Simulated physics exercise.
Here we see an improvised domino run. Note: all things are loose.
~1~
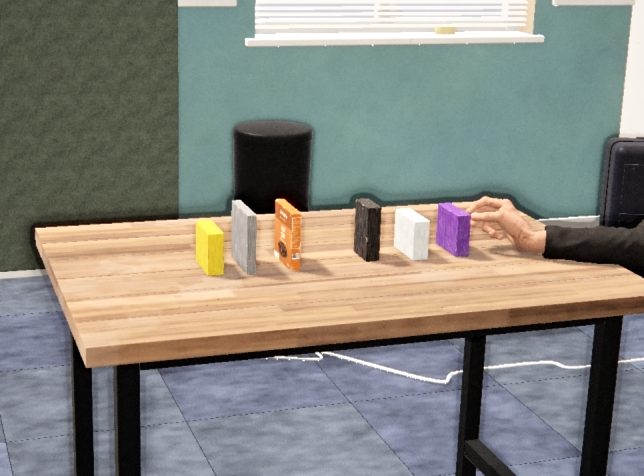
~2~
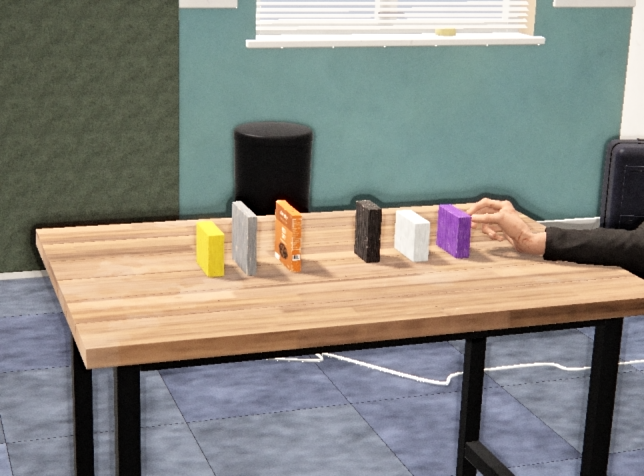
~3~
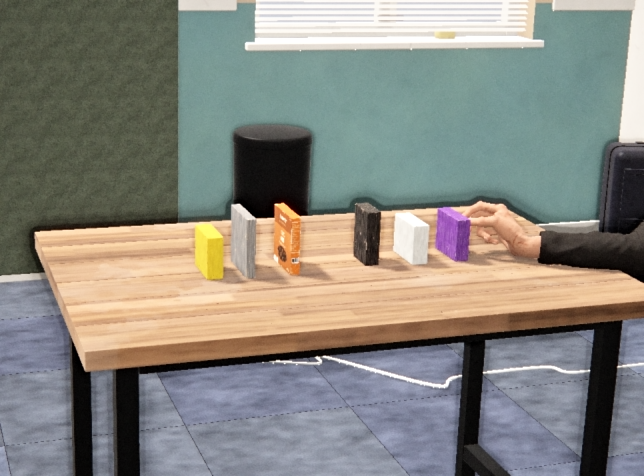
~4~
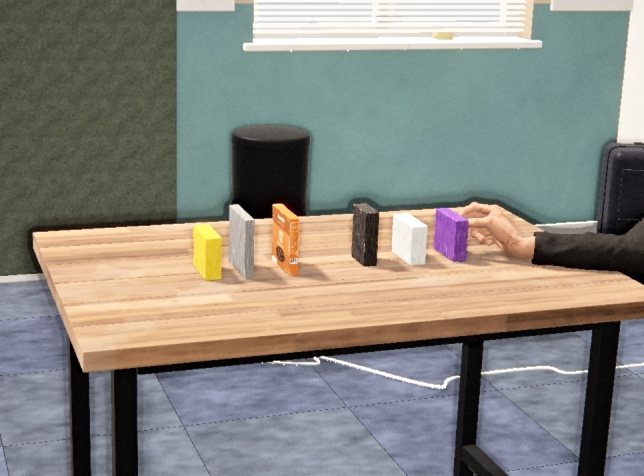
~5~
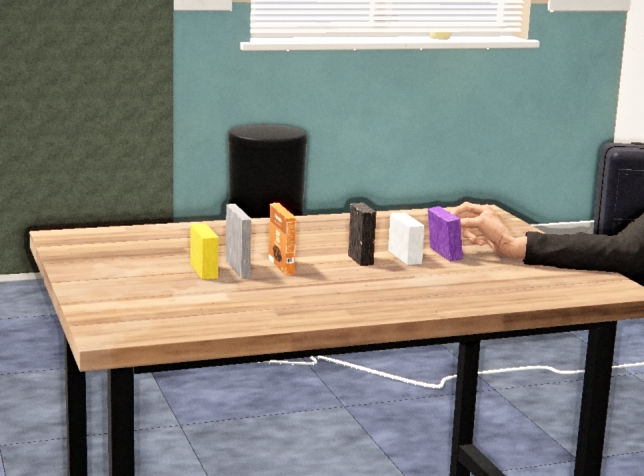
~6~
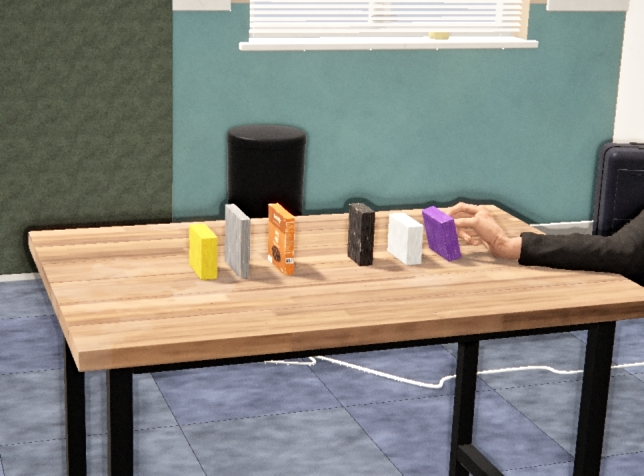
The purple block at the right end of a spaced row of six on a wooden table tilted left toward the white one as a hand pushed it from the right; the others stayed upright.
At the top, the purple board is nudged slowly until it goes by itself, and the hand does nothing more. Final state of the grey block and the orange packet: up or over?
Grey block: Up, orange packet: Up.
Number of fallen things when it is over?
That makes 2 altogether.
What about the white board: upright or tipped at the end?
At the finish the white board has fallen.
Then, 0.20 s on from there, purple board 46° over.
Then, 0.40 s on from there, purple board 82° over; white board turned 35° from how it was put.
Then, 0.50 s on from there, purple board 90° over; white board turned 65° from how it was put; black board turned 3° from how it was put.
Then, 0.90 s on from there, purple board 90° over; white board on its side.
In the end, toppled on the table, white board; the other 3 unmoved. At the end, from the last picture's camera, grey block near (237, 241), orange packet near (281, 239).
